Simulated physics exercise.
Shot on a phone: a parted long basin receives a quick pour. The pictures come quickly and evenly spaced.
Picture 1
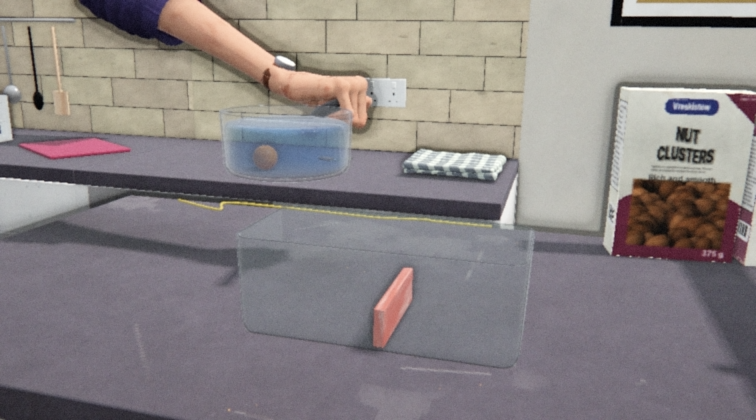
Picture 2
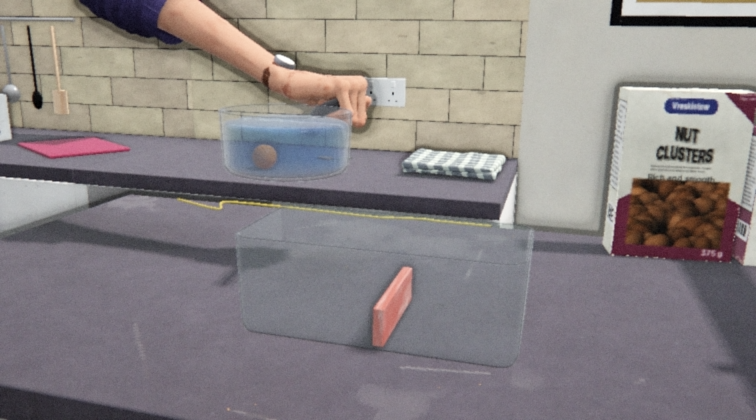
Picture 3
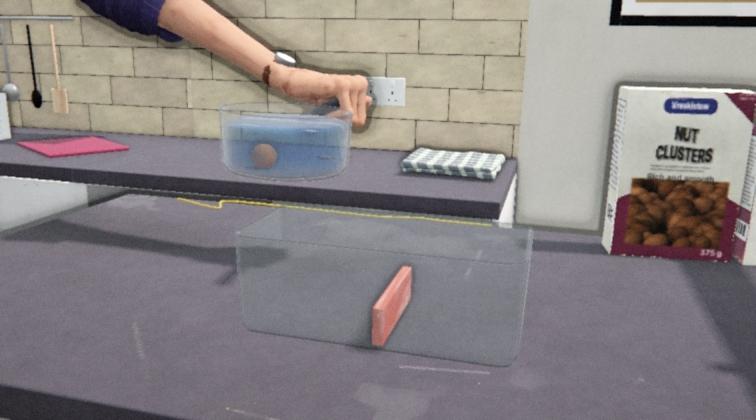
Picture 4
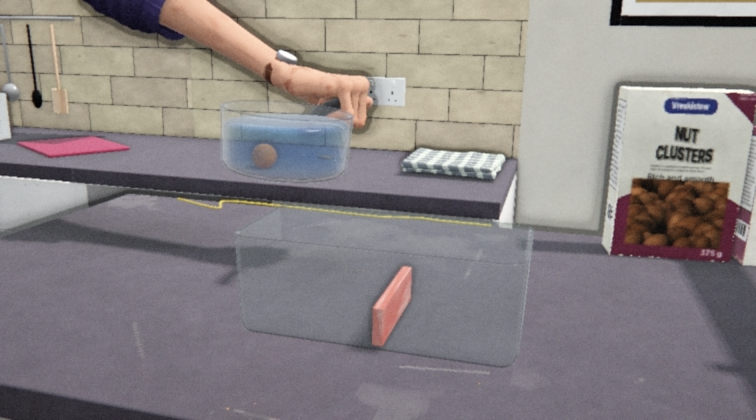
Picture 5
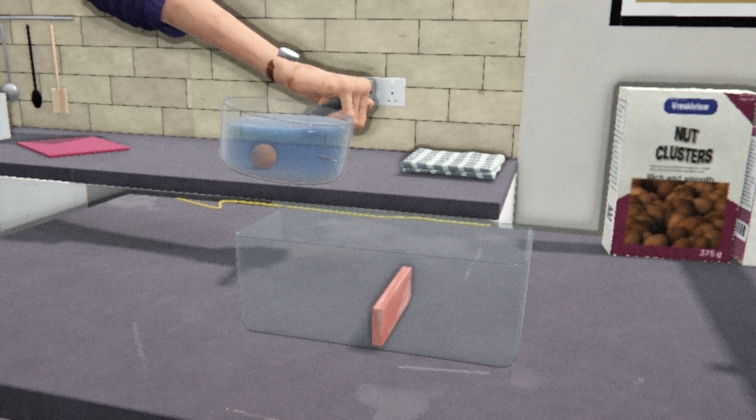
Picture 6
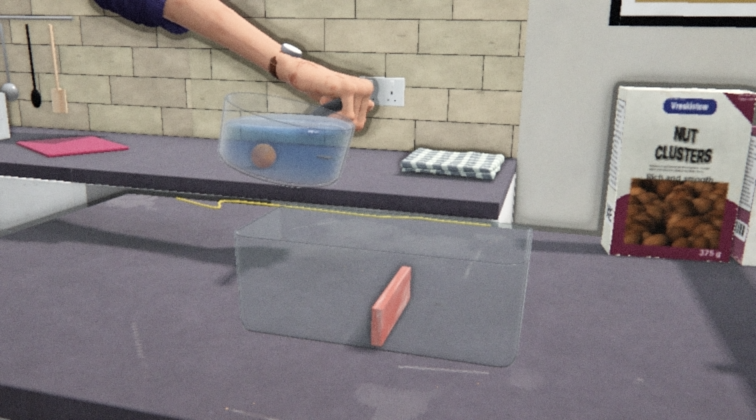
A hand slowly tilting a clear bowl of blue water and a brown ball rightward above a divided glass basin.
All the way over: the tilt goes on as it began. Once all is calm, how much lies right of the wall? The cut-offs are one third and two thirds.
Middle of three bands.
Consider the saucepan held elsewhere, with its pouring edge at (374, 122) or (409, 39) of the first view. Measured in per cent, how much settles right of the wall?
First try: 70 percent; second try: 95 percent.
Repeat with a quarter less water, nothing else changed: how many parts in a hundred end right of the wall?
I'd put it at around 35 %.
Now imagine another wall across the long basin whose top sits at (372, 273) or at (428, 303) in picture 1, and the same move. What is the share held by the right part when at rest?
That'd be about 70 percent for the first and about 10 percent for the other.
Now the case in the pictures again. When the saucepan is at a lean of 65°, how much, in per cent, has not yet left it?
Near 45 per cent.
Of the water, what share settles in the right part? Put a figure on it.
50 %.
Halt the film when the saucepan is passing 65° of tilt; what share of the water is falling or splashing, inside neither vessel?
I'd put it at roughly 25 percent of it.
A moment on, the saucepan is tipped part way and 45 per cent is still to pour, 8 is left of the wall and 22 right of it.
Next, the saucepan is tipped on its side and 7 per cent is still to pour, 41 is left of the wall and 50 right of it.
Then the saucepan is tipped right over and 0 per cent is still to pour, 50 is left of the wall and 50 right of it.
Later the saucepan is tipped right over and 0 per cent is still to pour, 50 is left of the wall and 50 right of it.
At rest 50 per cent lies left of the wall, 50 right of it and 0 outside.
